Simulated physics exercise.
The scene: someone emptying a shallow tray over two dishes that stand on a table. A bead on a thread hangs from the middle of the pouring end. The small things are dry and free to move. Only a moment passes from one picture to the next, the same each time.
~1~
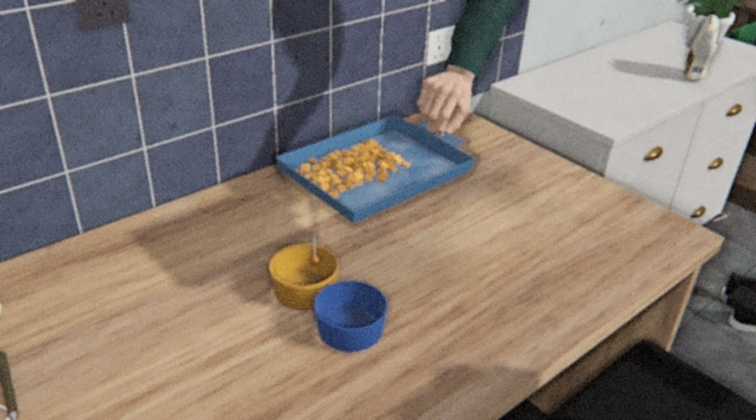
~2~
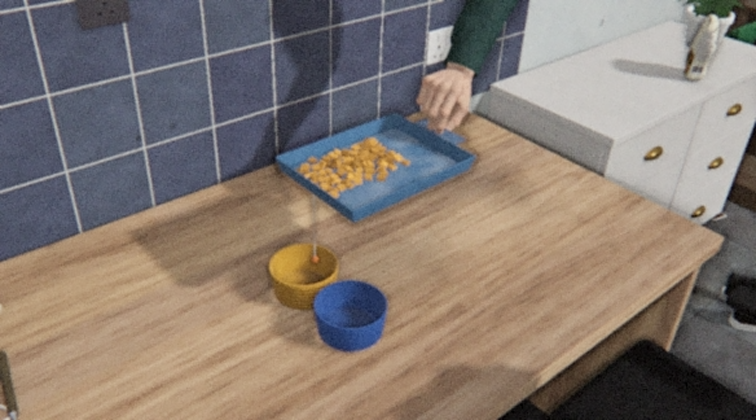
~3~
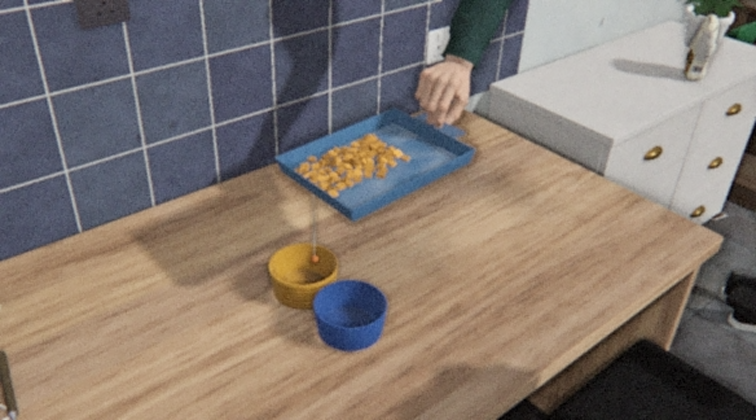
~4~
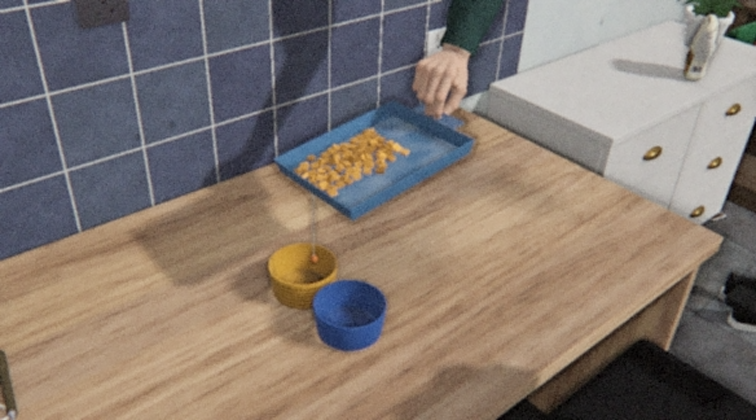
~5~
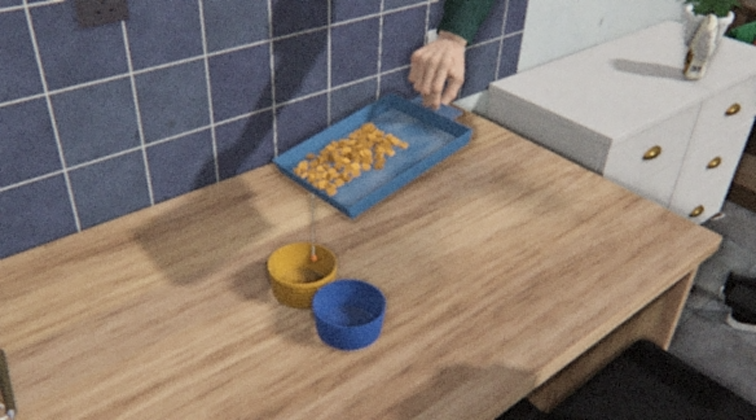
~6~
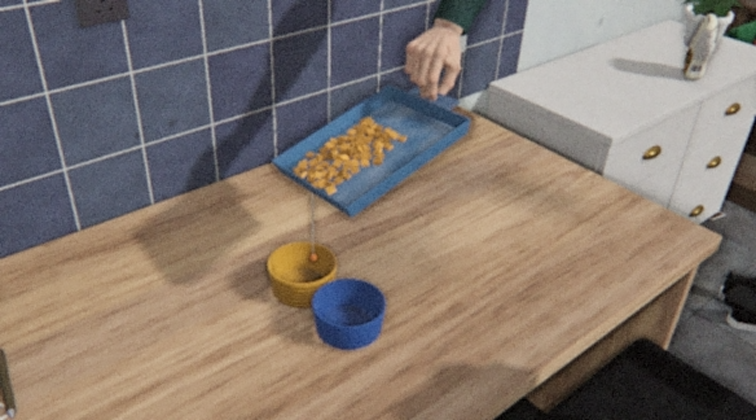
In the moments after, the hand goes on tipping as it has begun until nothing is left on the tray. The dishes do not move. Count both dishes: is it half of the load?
They take only the smaller part between them.
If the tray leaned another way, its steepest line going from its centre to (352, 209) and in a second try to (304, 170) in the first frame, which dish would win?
One: The right dish. Two: The left-hand dish.
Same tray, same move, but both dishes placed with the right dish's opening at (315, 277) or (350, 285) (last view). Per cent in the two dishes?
Roughly 70 per cent, and 40 per cent.
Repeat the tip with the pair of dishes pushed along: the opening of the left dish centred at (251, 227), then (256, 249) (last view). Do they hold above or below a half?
One: Most of it. Two: The larger part.
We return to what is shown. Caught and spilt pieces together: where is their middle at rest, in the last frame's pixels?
Roughly at (268, 277).
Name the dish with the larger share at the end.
More ends in left.
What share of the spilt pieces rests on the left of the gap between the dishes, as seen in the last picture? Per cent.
Close to 100 per cent.
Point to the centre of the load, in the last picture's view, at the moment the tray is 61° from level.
At about (310, 156).
Soon after the last picture, tray tipped steeply; all on the tray.
A little later, tray tipped past a quarter turn; about half on the tray; a small part in the left dish; about a quarter outside both; about a quarter in the air.
Later still, tray tipped past a quarter turn; about a third in the left dish; about two thirds outside both.
At rest, tray tipped past a quarter turn; none in the right dish; about a third in the left dish; about two thirds outside both.
